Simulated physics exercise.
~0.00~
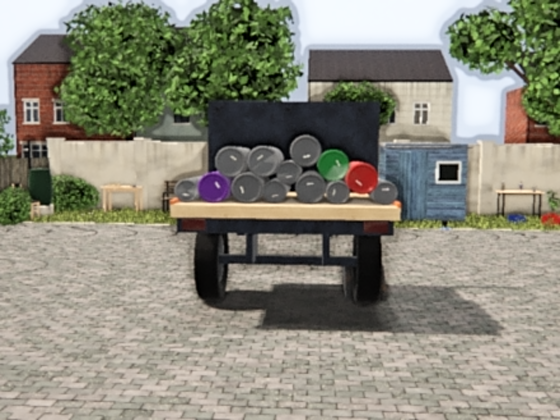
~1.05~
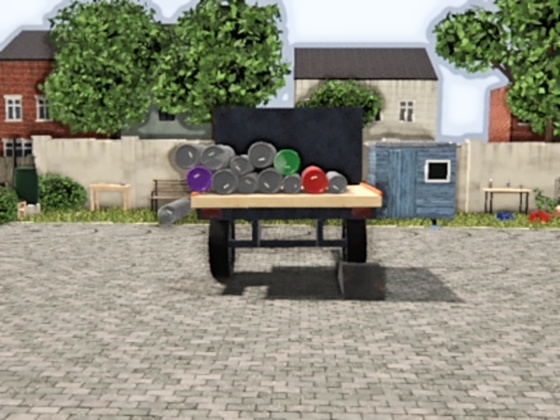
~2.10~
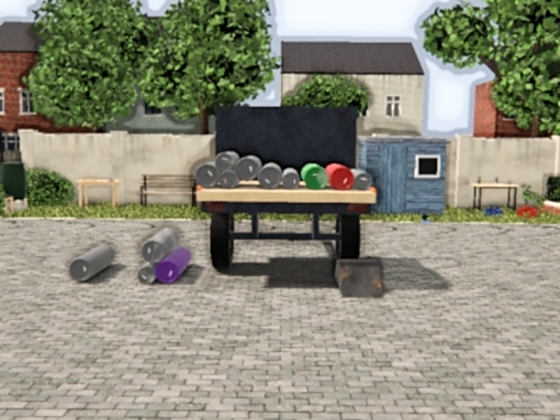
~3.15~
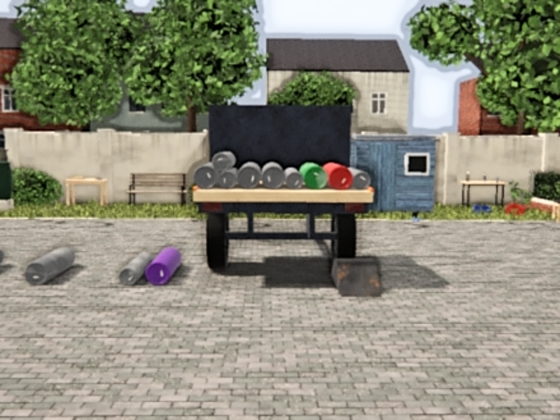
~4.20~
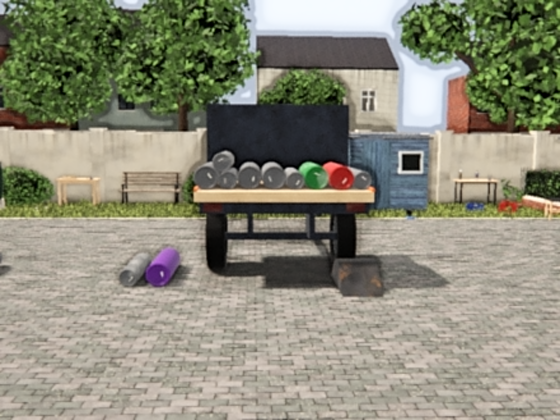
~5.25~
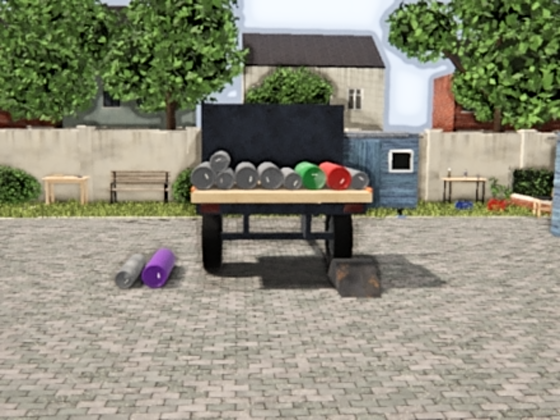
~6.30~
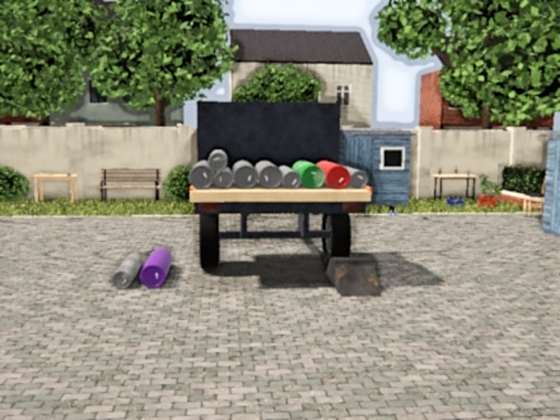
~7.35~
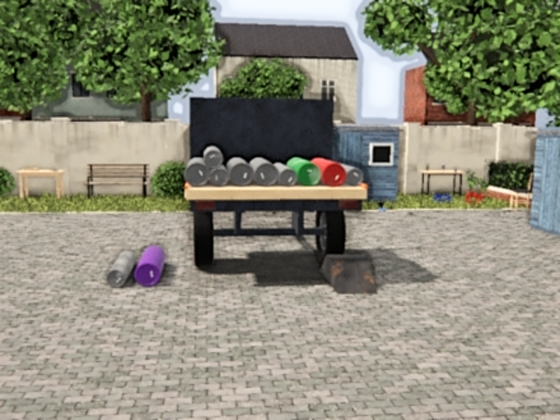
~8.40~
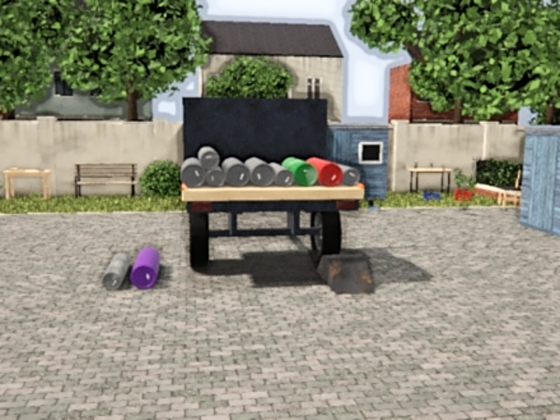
At first, grey cylinders, with one purple, one green and one red among them, lie heaped end-on on a flat wooden cart standing on a paved yard before a wall, trees and houses. The load shifts, and a grey cylinder drops over the left side. More follow, including the purple one, while the green settles down onto the deck beside the red. On the ground, some grey cylinders roll away to the left and out of view. At the end, the purple lies still beside a grey one left of the cart, with red and green still aboard.
